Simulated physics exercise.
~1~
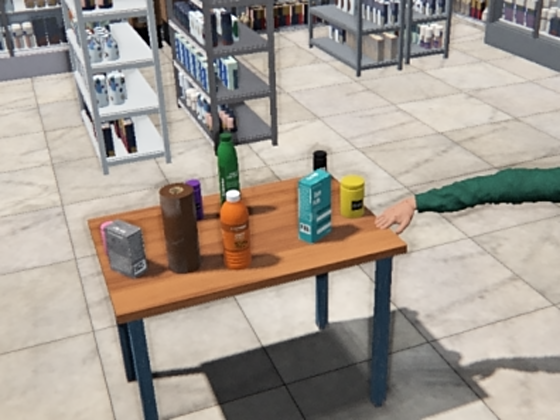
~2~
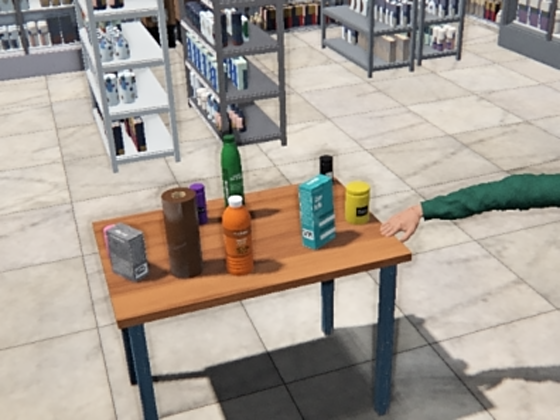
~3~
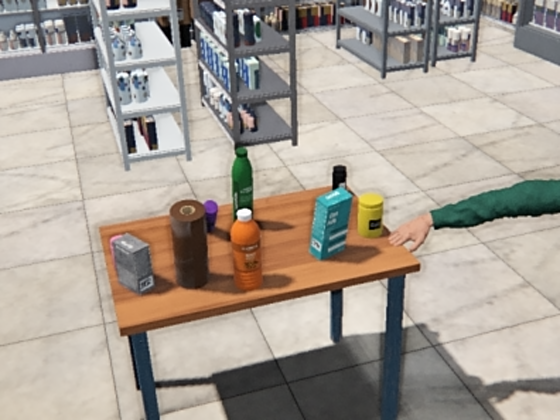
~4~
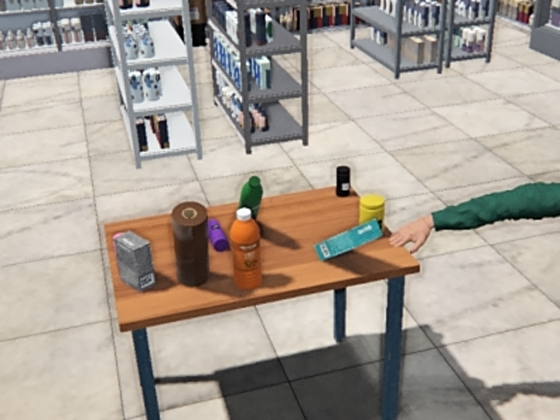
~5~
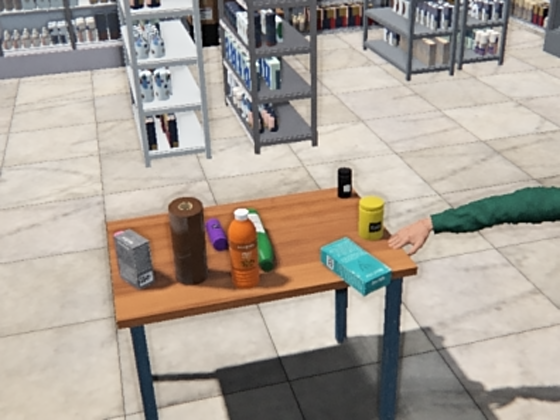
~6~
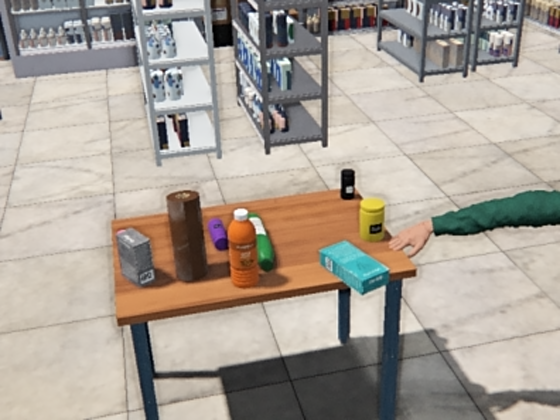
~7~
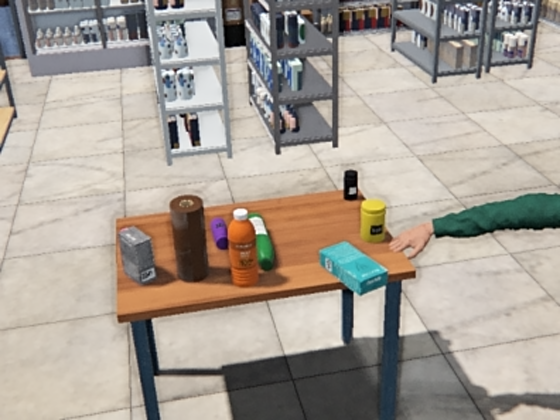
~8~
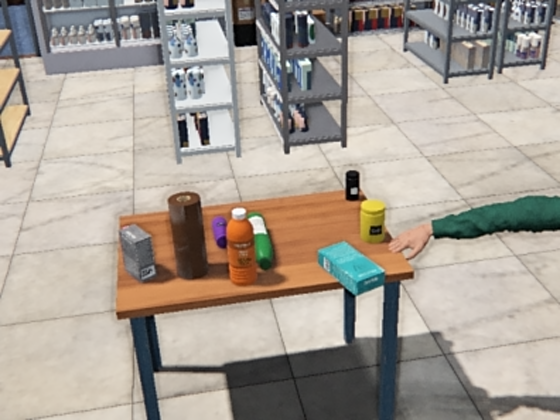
A wooden table crowded with bottles and containers jolted toward the viewer beside a green-sleeved arm, and the purple container, green bottle and turquoise packet tipped over, ending on their sides while the orange bottle, brown roll and others stayed standing.
